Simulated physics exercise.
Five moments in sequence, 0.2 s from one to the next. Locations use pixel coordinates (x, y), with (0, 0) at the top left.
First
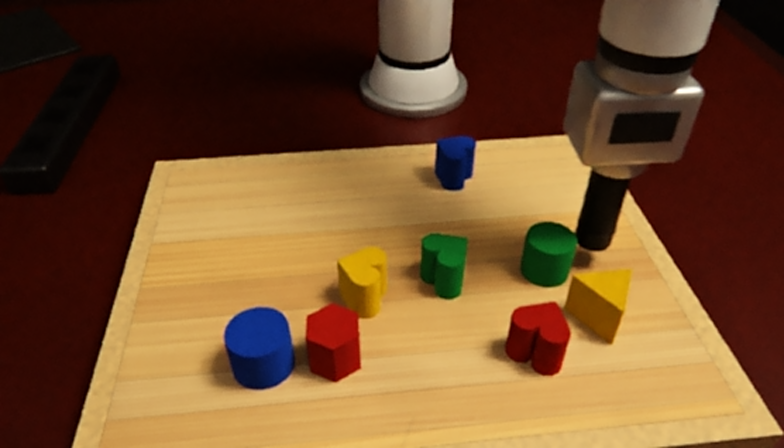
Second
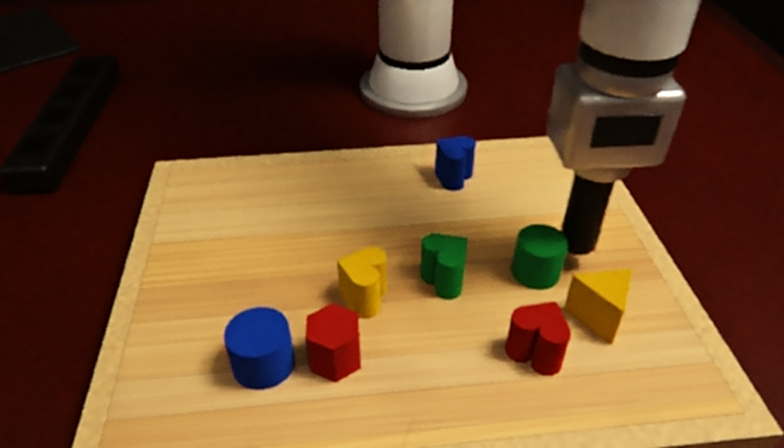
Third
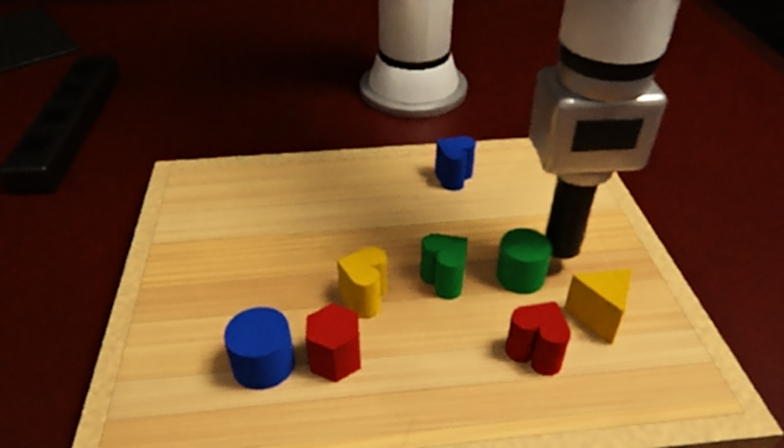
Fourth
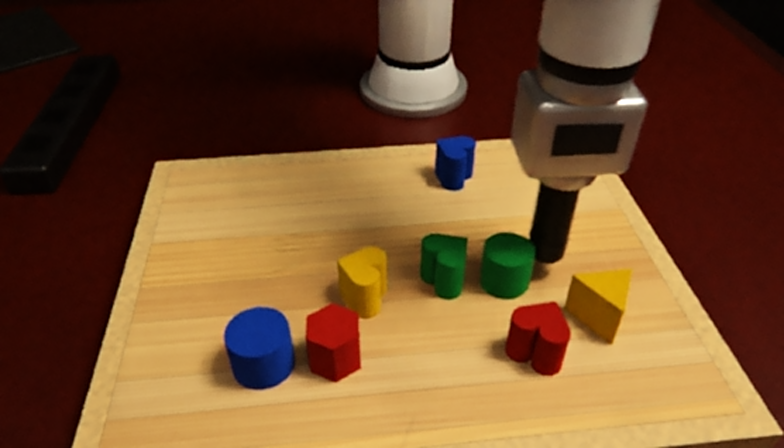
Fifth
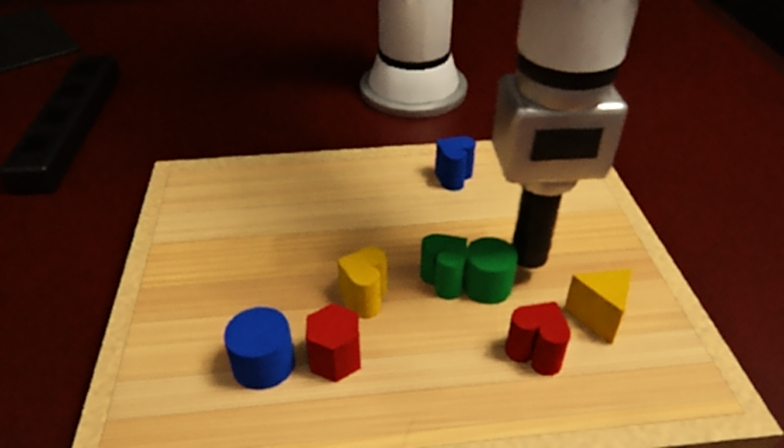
A robot arm with a dark peg pushes the green cylinder steadily left across a wooden board until it sits beside the green heart block, while the surrounding red, yellow and blue blocks stay still.
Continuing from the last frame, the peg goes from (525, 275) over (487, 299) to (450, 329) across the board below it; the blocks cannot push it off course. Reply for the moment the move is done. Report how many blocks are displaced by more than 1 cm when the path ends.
Two.
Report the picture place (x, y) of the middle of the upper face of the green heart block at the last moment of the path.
It will end up at (413, 247).
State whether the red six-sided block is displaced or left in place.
The result: It stays put.
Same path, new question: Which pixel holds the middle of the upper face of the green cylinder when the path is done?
My best guess is (406, 286).
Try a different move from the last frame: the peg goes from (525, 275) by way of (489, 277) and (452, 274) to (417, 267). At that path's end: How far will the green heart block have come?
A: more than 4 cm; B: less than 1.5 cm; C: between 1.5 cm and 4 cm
A: More than 4 cm.
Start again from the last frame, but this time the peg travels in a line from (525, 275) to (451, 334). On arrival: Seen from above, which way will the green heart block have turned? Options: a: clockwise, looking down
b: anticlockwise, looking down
a.
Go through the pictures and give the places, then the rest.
Peg tip (592, 241); block tops, red six-sided block (332, 325); green heart block (447, 247); green cylinder (552, 237); red heart block (543, 320), in the first frame.
Peg (577, 244); green cylinder (543, 239), in the second frame.
Peg (561, 248); green cylinder (527, 243), in the third frame.
Peg (545, 252); green cylinder (510, 248), in the fourth frame.
Peg (529, 257); red six-sided block (332, 325); green heart block (447, 247); green cylinder (492, 253); red heart block (543, 320), in the fifth frame.
What follows on the original path. Halfway along, peg (489, 281); green heart block (416, 247), turned 40° clockwise; green cylinder (447, 272).
At the end, peg (452, 311); red six-sided block in place; green heart block (413, 247), turned 45° clockwise; green cylinder (406, 286); red heart block in place.
